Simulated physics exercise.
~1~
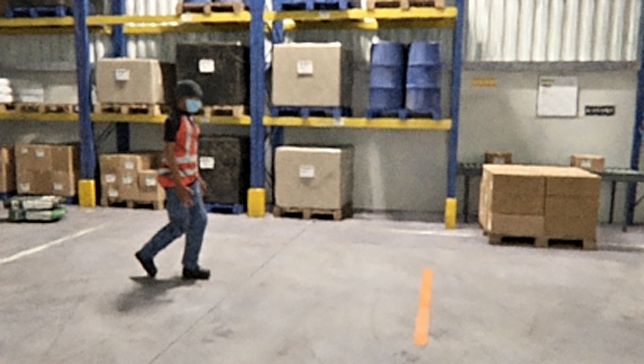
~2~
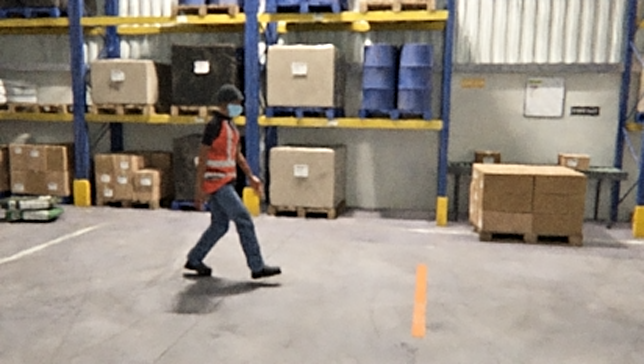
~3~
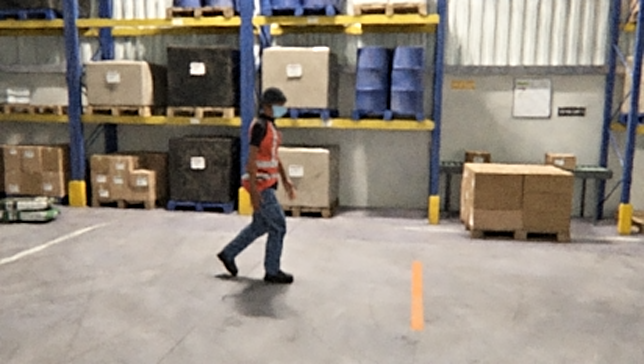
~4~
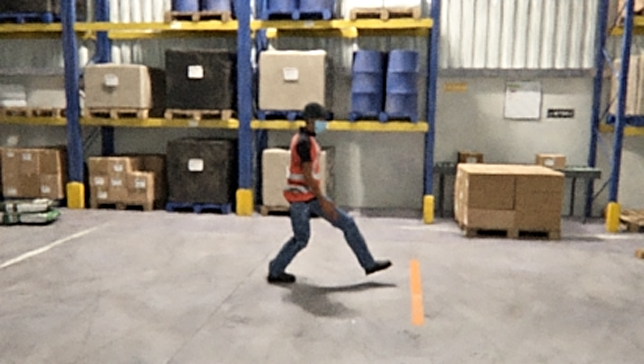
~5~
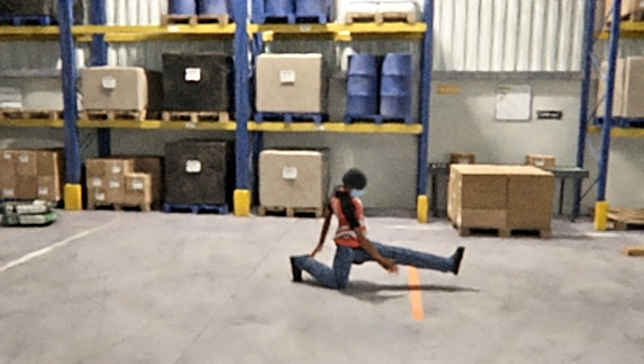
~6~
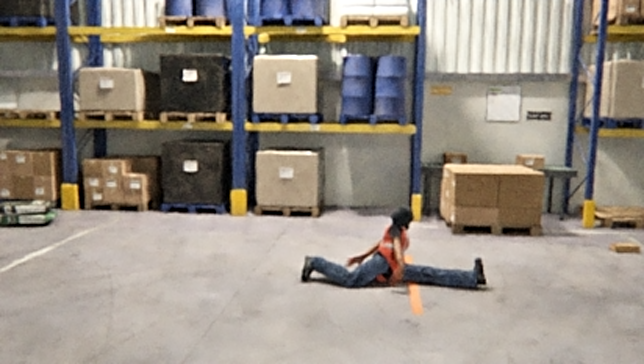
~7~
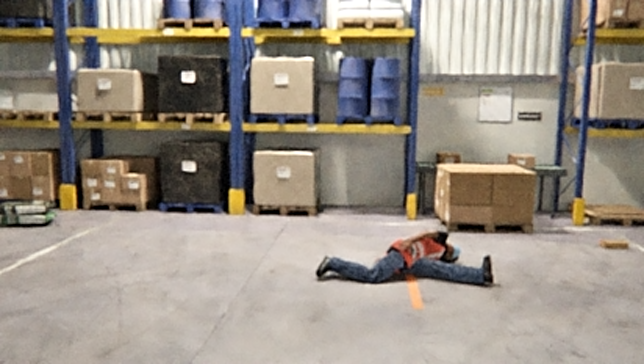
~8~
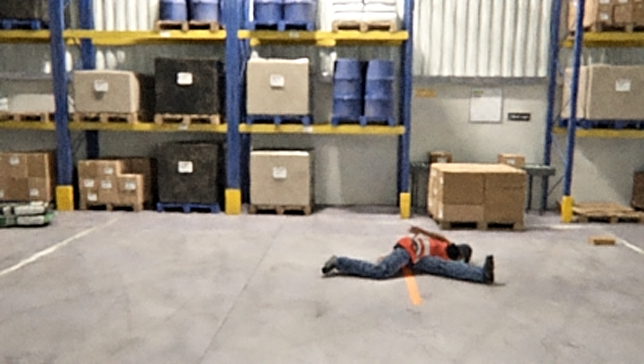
In the video, a person in a dark cap, face mask and orange vest walks right across a warehouse floor, slides down into a split over the orange tape, then folds forward and ends lying low with head and chest past the tape.
